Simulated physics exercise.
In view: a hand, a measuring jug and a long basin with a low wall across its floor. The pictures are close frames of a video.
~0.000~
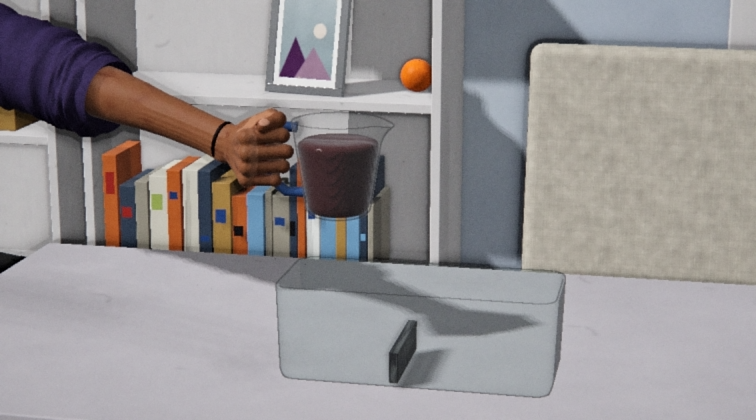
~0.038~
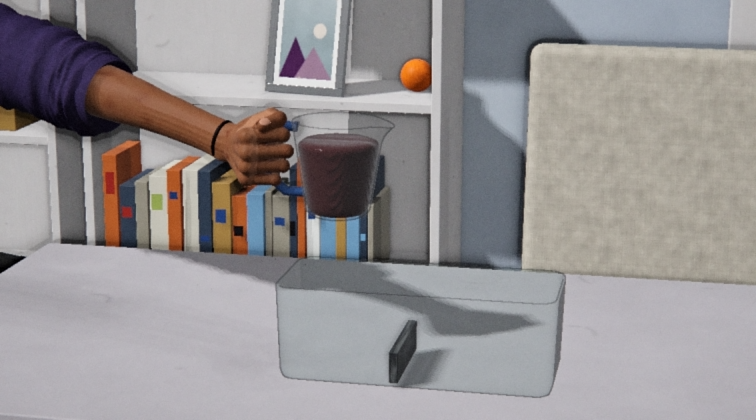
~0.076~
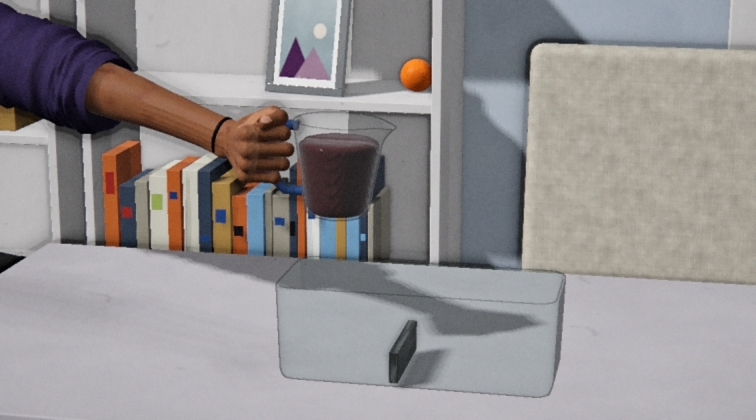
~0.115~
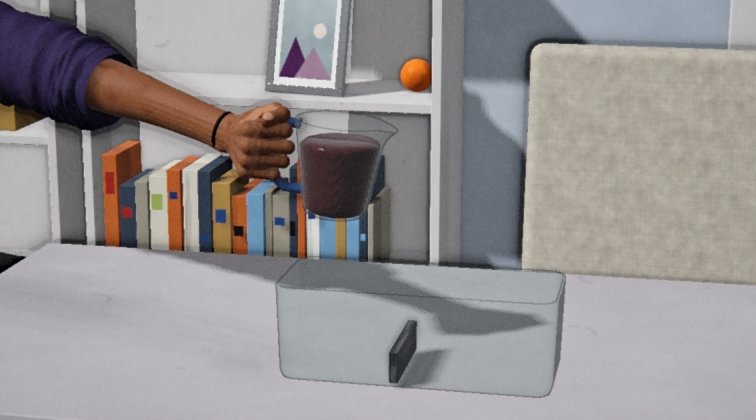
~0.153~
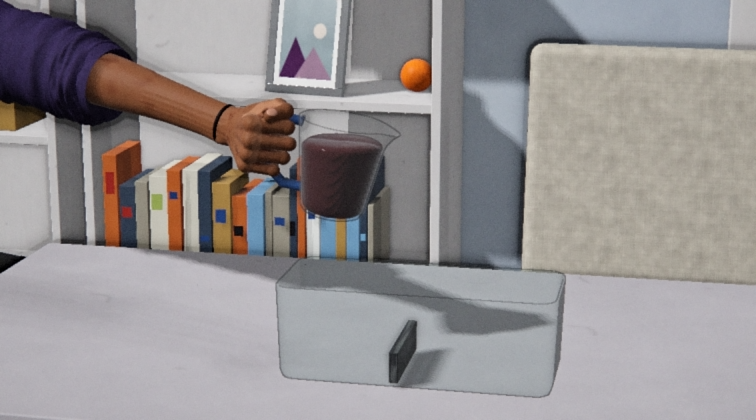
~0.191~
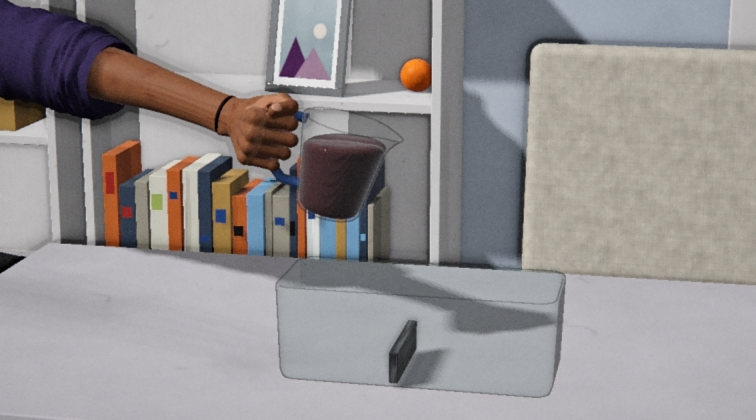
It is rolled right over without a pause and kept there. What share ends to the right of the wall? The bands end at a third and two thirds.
In the end more than two thirds is right of the wall.
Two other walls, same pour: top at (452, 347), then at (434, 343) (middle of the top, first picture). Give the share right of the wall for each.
Roughly 25 per cent, and 50 per cent.
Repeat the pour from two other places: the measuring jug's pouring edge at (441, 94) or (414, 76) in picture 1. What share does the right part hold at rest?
First some 85, then 85 per cent.
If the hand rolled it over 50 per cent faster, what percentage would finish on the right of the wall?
It comes to 80 per cent or so.
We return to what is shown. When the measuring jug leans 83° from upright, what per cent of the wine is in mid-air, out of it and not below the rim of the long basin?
Roughly 25 in a hundred.
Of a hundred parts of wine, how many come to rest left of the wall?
Some 10 per cent.
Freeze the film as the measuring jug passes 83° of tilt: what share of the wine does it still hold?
Close to 65 per cent.
A moment on, the measuring jug is tipped on its side and 67 per cent is still to pour, 0 is left of the wall and 7 right of it.
Next, the measuring jug is tipped right over and 6 per cent is still to pour, 5 is left of the wall and 77 right of it.
Then the measuring jug is tipped right over and 0 per cent is still to pour, 10 is left of the wall and 88 right of it.
Later the measuring jug is tipped right over and 0 per cent is still to pour, 10 is left of the wall and 88 right of it.
At rest 10 per cent lies left of the wall, 88 right of it and 2 outside.
